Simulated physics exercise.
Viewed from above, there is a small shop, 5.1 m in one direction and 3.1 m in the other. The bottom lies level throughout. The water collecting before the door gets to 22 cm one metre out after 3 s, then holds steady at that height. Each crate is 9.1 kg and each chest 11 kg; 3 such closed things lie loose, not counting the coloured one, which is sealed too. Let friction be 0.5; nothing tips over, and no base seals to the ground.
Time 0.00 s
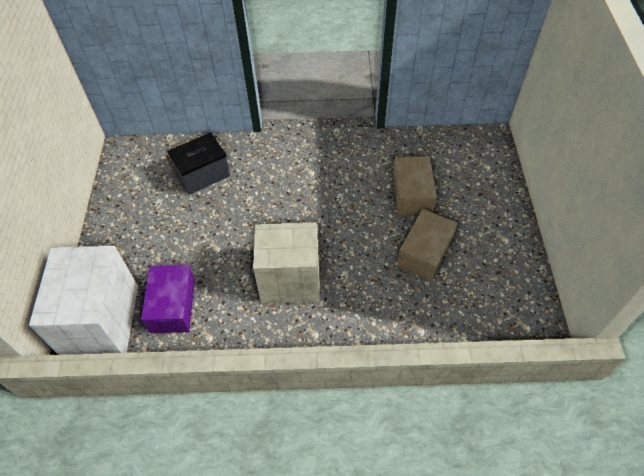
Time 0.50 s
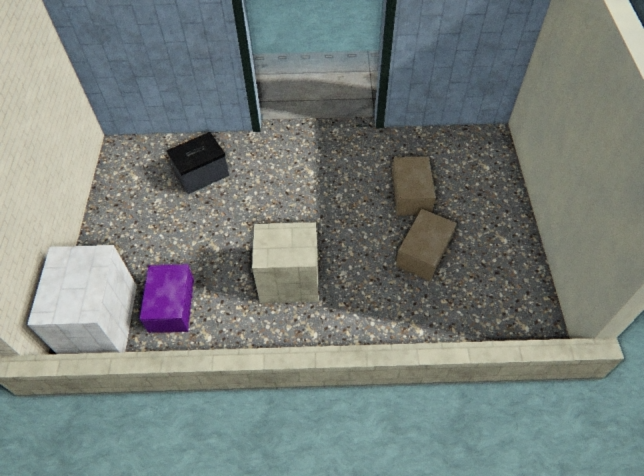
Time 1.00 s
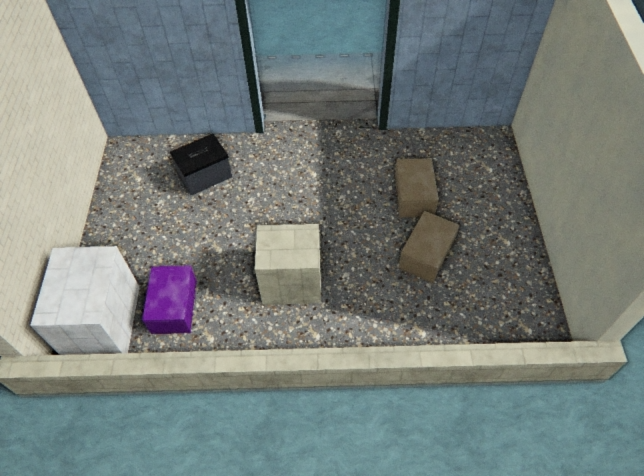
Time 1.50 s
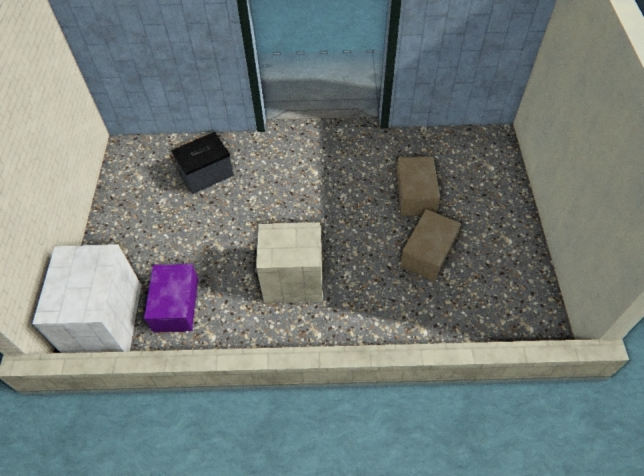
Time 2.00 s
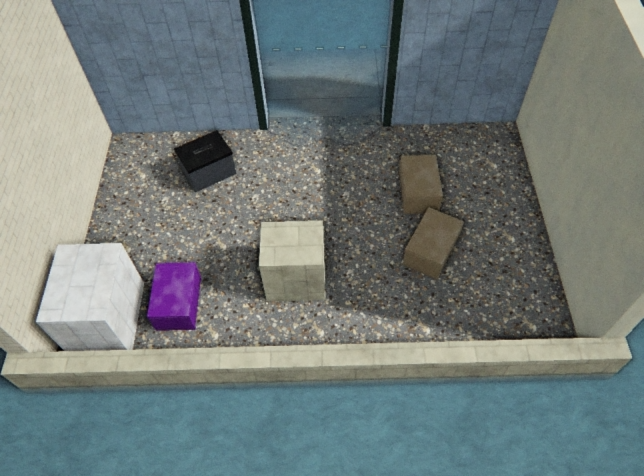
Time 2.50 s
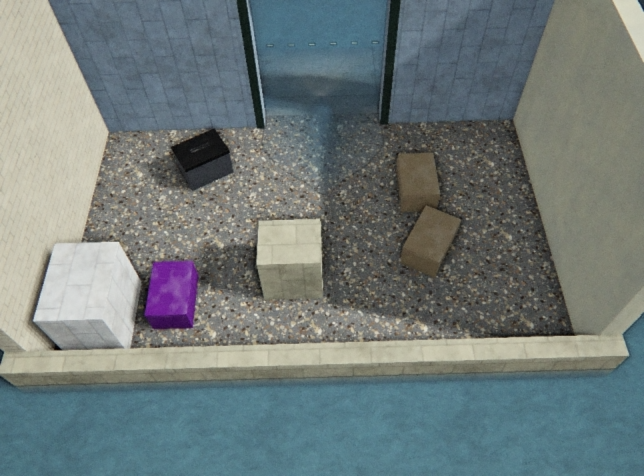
Blue-green water rises outside a small roofless shop seen from above, deepening in colour and covering the pale step beyond the doorway in the blue back wall. On the level pebbled floor sit a black box at back left, white and purple blocks at front left, a cream block near the middle and two brown ones at right. Water slips through the doorway onto the floor, while the boxes stay put and the view shifts very slightly.
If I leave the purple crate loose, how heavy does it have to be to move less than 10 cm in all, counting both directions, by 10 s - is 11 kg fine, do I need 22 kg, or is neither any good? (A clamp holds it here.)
Neither is any good.
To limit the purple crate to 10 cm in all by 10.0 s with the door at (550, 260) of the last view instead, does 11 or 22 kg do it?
That way, neither mass suffices.
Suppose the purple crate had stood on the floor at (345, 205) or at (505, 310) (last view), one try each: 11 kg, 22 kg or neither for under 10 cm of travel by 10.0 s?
One by one: Neither mass suffices; neither mass suffices.
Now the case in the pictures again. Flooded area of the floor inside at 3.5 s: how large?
About 4.0 m2.
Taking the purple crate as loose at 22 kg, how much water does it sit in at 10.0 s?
About 14 cm.
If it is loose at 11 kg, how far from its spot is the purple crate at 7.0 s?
I'd put it at roughly 40 cm.
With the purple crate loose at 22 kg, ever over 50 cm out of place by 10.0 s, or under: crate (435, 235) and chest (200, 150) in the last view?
In that order: More, under.
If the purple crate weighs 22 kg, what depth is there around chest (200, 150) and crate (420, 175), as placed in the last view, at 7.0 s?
Close to 2 and 4 centimetres.
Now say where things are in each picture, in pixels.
In the first frame, the purple crate at (166, 291), on the bottom; 0.0 m2 under water; 0 of 4 have shifted.
In the second frame, the purple crate at (165, 291), on the bottom; water covers 0.0 m2; 0 of 4 have shifted.
In the third frame, the purple crate at (167, 292), on the bottom; 0.0 m2 under water; 0 of 4 have shifted.
In the fourth frame, the purple crate at (169, 290) rests on the ground; water covers 0.0 m2; 0 of 4 have shifted.
In the fifth frame, the purple crate at (172, 289), on the bottom; 0.3 m2 under water; 0 of 4 have shifted.
In the sixth frame, the purple crate at (169, 287) rests on the ground; water covers 1.1 m2; 0 of 4 have shifted.
After 3.5 s the purple crate would be 0 cm from its start with 11 kg and 0 cm from its start with 22 kg; 0 cm of water round it then.
After 4.5 s the purple crate would be 10 cm from its start with 11 kg and 0 cm from its start with 22 kg; 5 cm of water round it then.
After 7.0 s the purple crate would be 35 cm from its start with 11 kg and 34 cm from its start with 22 kg; 9 cm of water round it then.
After 10.0 s the purple crate would be 20 cm from its start with 11 kg and 57 cm from its start with 22 kg; 14 cm of water round it then.
